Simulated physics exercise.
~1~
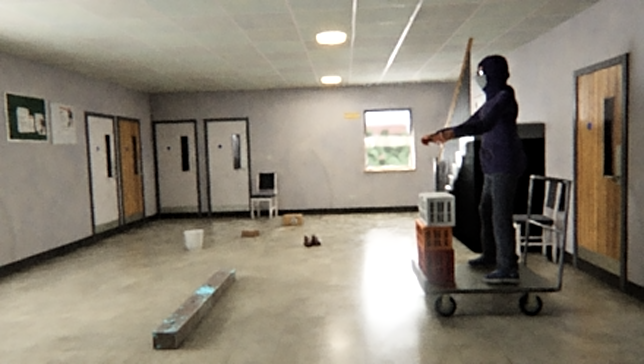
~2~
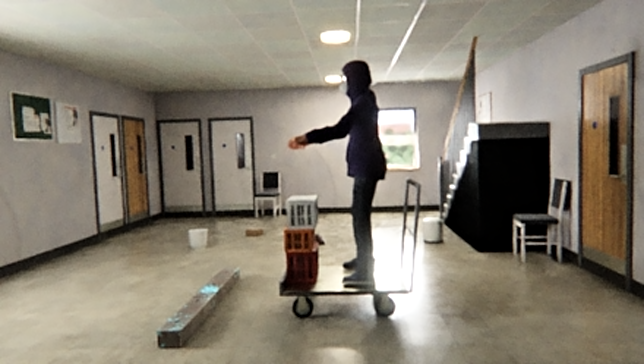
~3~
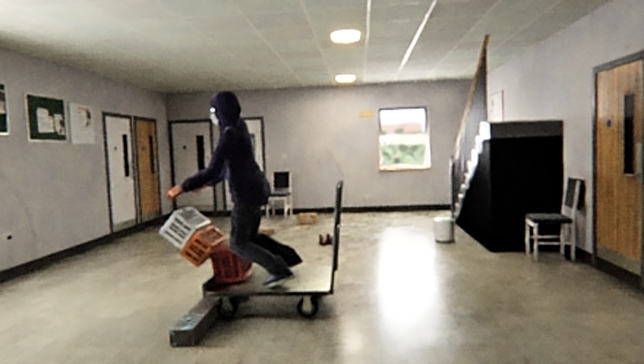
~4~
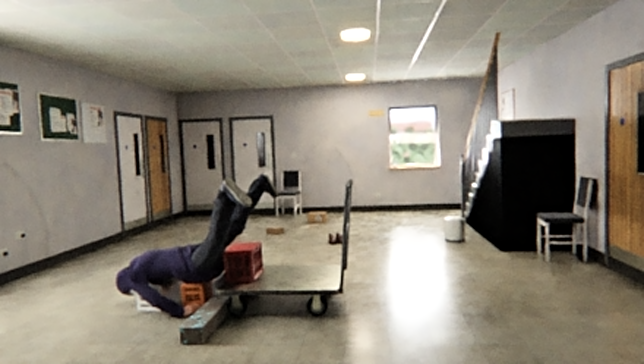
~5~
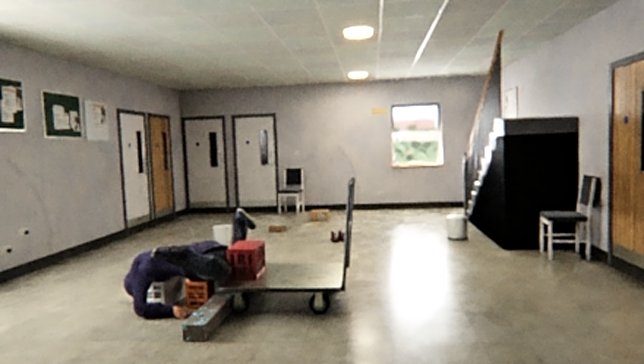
In a room with several doors, a hooded person stands with arms outstretched behind stacked crates on a cart rolling left, which stops against a floor beam. The person and two upper crates pitch over the front onto the floor, while the red crate stays on the deck.
